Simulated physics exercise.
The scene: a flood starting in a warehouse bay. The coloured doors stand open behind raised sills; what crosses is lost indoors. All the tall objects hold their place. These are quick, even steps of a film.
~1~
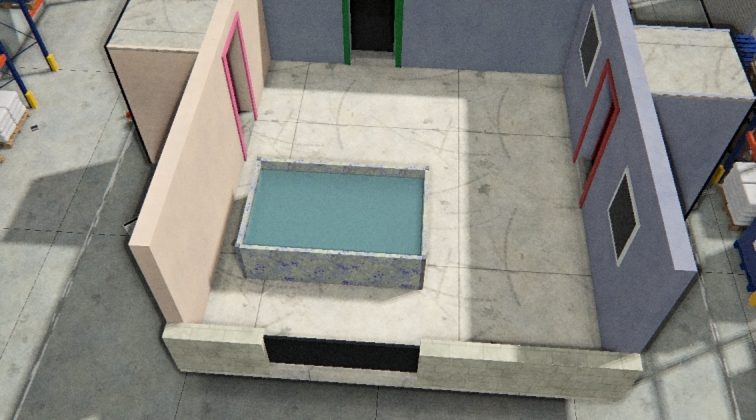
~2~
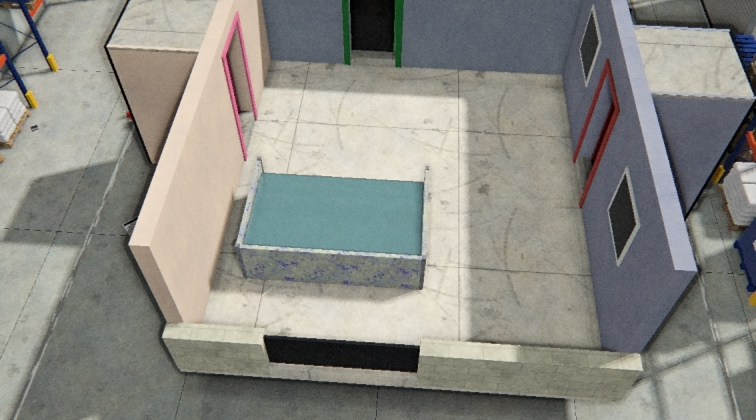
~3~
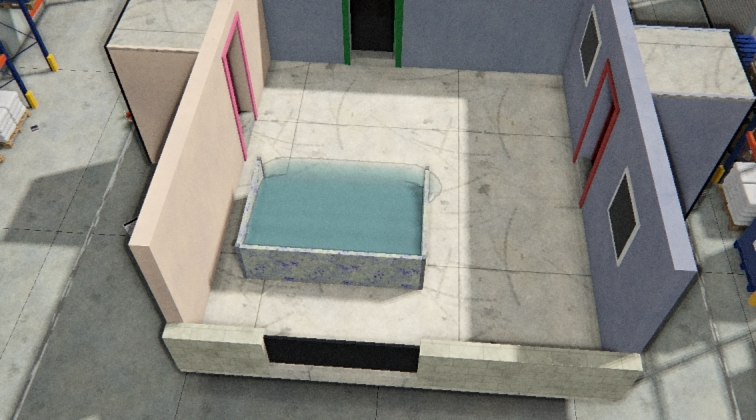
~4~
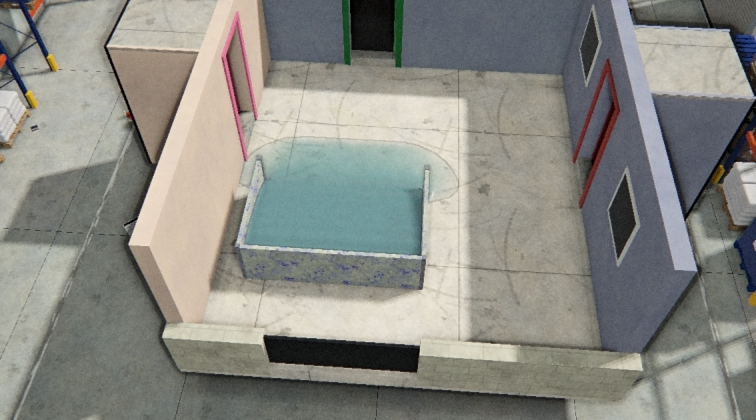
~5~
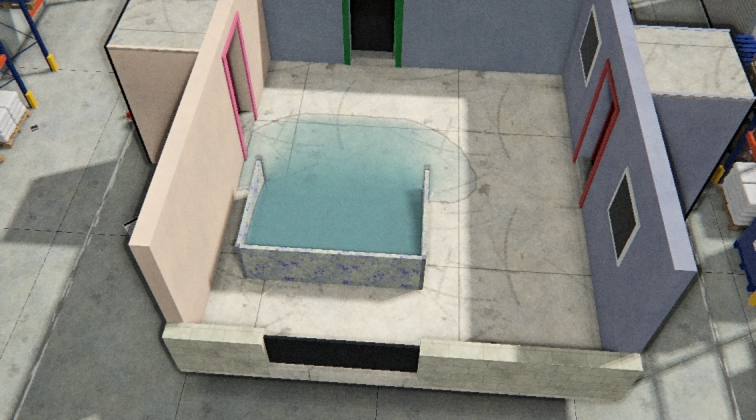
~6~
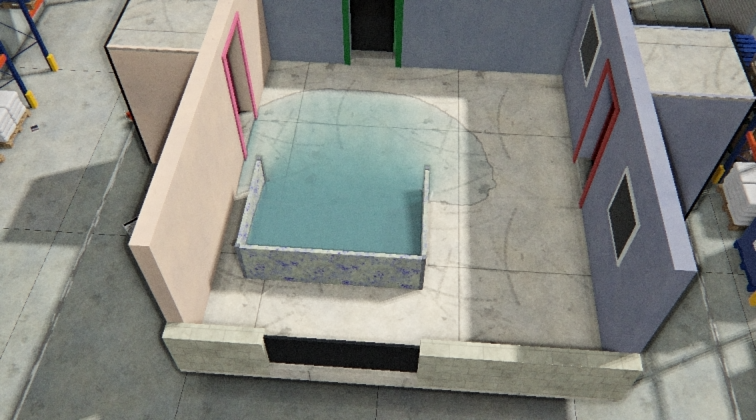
Water pours out of the open tank's far side and spreads across the bay floor.
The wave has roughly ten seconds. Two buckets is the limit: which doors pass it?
In the end: The green door takes more than that; the red door stays under that; the pink door stays under that.
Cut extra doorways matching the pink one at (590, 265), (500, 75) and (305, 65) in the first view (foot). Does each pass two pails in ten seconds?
One after the other: Holds, stays under, passes that mark.
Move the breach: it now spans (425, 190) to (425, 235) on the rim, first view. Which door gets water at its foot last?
I say the door marked pink.
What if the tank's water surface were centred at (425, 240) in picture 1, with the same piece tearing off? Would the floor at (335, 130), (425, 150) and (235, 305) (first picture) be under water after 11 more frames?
As listed: Flooded, under water, free of water.
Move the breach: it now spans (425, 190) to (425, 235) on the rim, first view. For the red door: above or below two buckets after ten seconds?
In short: The red one lets more in.
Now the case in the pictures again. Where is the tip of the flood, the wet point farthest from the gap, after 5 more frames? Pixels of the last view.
Close to (486, 74).
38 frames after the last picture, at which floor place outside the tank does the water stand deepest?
Close to (588, 374).
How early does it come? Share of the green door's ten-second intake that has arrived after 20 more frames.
Roughly 95 per cent.
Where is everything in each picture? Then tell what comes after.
Still water in the open tank at (337, 209), in the first picture.
Water pours out on the open tank's far side and has run to a hidden place, in the second picture.
The front is at a hidden place, out from the gap on the open tank's far side, in the third picture.
The front is at (245, 165), out from the gap on the open tank's far side, in the fourth picture.
The front is at (252, 135), out from the gap on the open tank's far side, in the fifth picture.
Water pours out on the open tank's far side and has run to (300, 95), in the sixth picture.
A moment on, water covers 50 % of the floor; the green door over two buckets in, the red door not reached, the pink door wet at the sill, nothing in.
Next, water covers 50 % of the floor; the green door far over two buckets in, the red door not reached, the pink door wet at the sill, nothing in.
Then, water covers 55 % of the floor; the green door far over two buckets in, the red door wet at the sill, nothing in, the pink door wet at the sill, nothing in.
Later, water covers 90 % of the floor; the green door far over two buckets in, the red door wet at the sill, nothing in, the pink door wet at the sill, nothing in.
In the end, water covers 100 % of the floor; the green door far over two buckets in, the red door wet at the sill, nothing in, the pink door wet at the sill, nothing in.
